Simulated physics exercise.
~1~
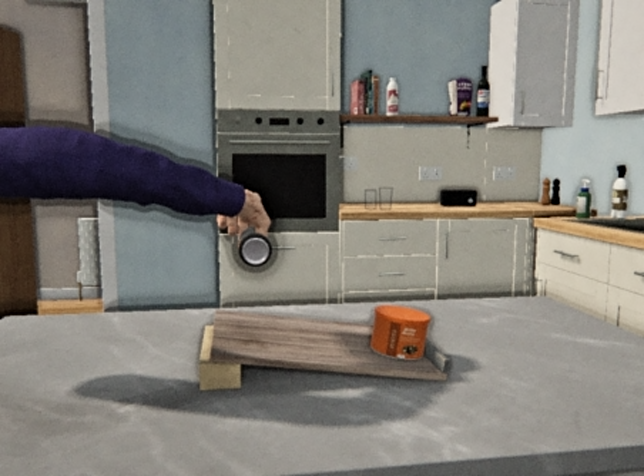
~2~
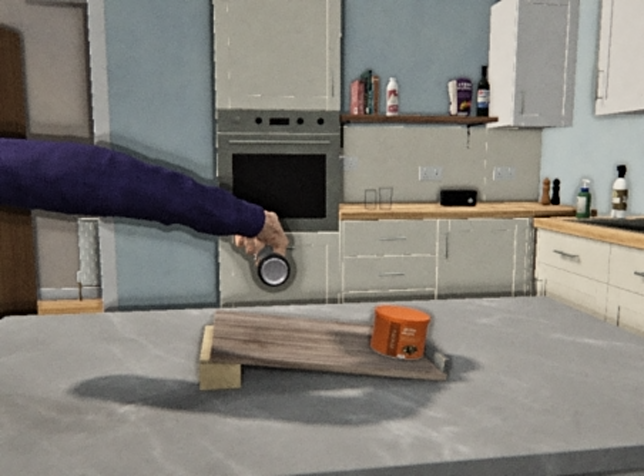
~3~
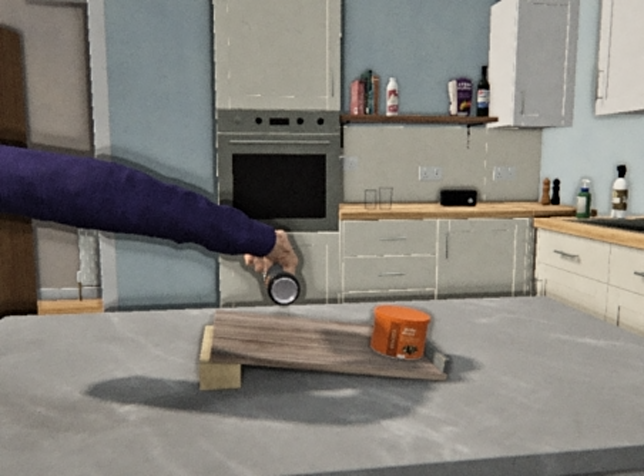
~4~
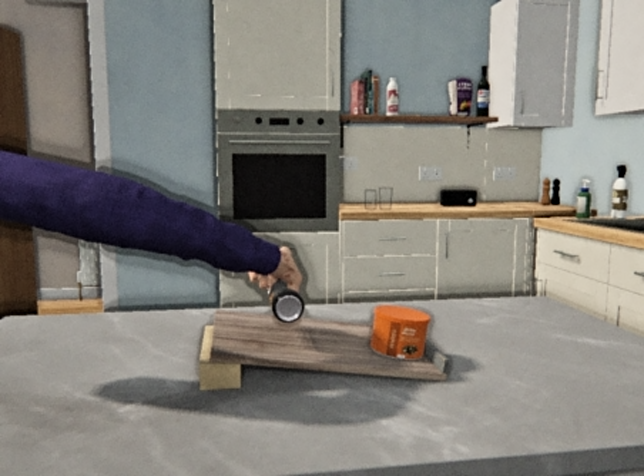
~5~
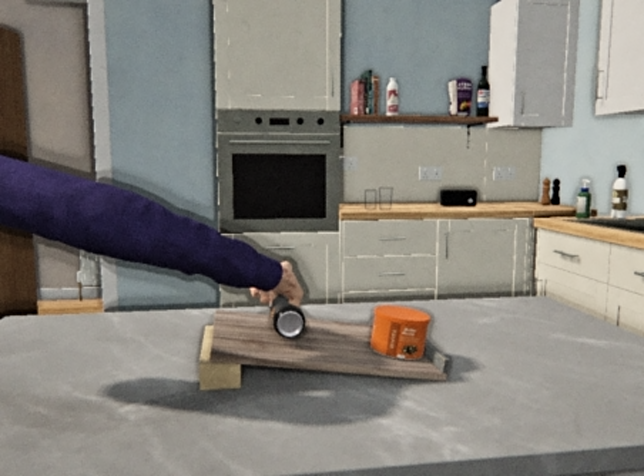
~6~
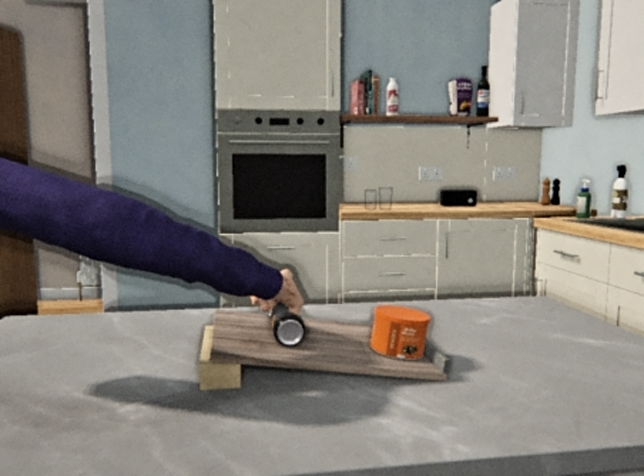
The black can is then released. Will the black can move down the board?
Yes - downward.
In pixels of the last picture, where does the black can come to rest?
It winds up at roughly (357, 327).
Then, 0.40 s past the last view, black can displaced a little near (303, 322).
Then, 0.50 s past the last view, black can displaced about its own width near (317, 323).
Then, 0.60 s past the last view, black can displaced about its own width near (334, 325).
Then, 0.70 s past the last view, black can displaced well along near (354, 327).
Finally, moved from the start, black can; orange tub still in place. Final places as the last picture's camera would see them, black can near (357, 327). The black can slides or rolls down.
